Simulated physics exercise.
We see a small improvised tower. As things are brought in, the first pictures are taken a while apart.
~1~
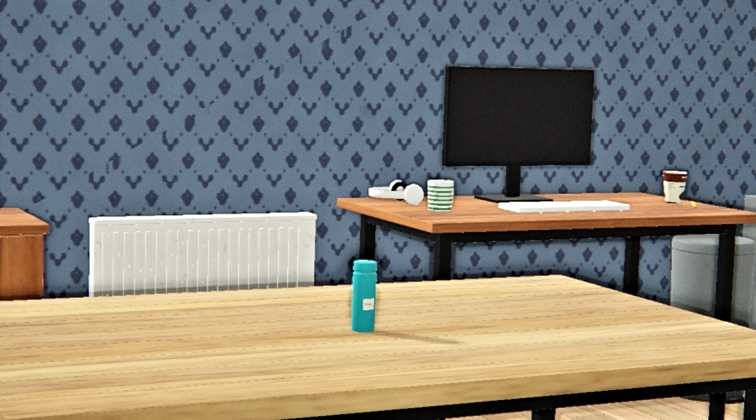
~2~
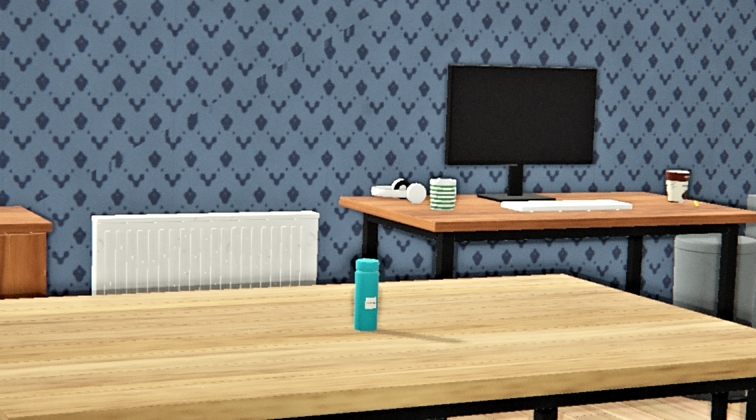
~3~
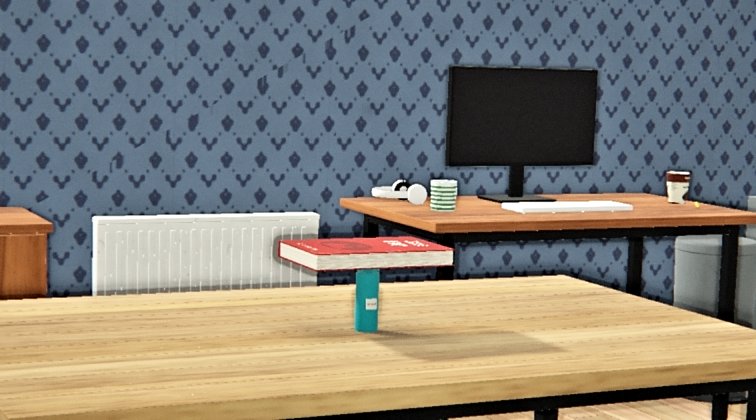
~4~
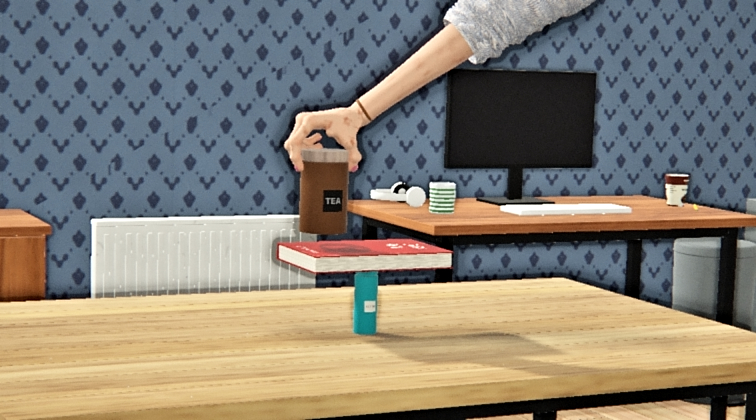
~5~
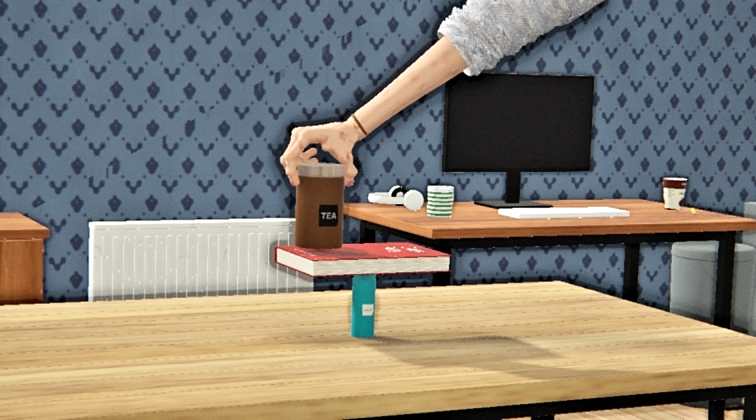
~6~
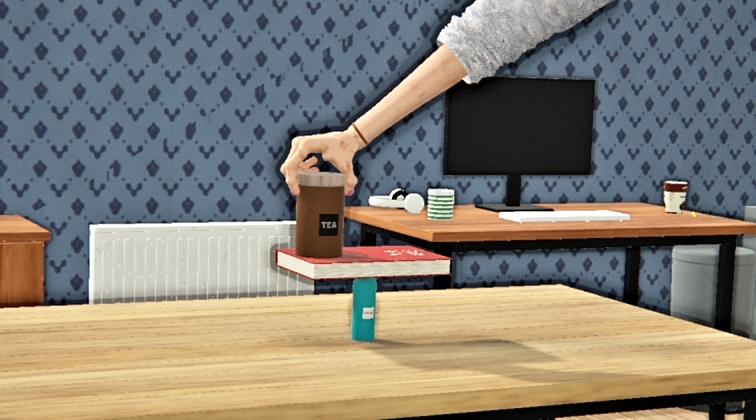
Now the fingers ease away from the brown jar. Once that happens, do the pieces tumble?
The result: A fall.
Then, 0.50 s past the last view, brown jar now fallen; red book rocked 52° from its first pose; turquoise shaker rocked 10° from its first pose.
Then, 0.70 s past the last view, turquoise shaker and red book now fallen.
Finally, fallen, turquoise shaker, brown jar and red book. The stack gives way.
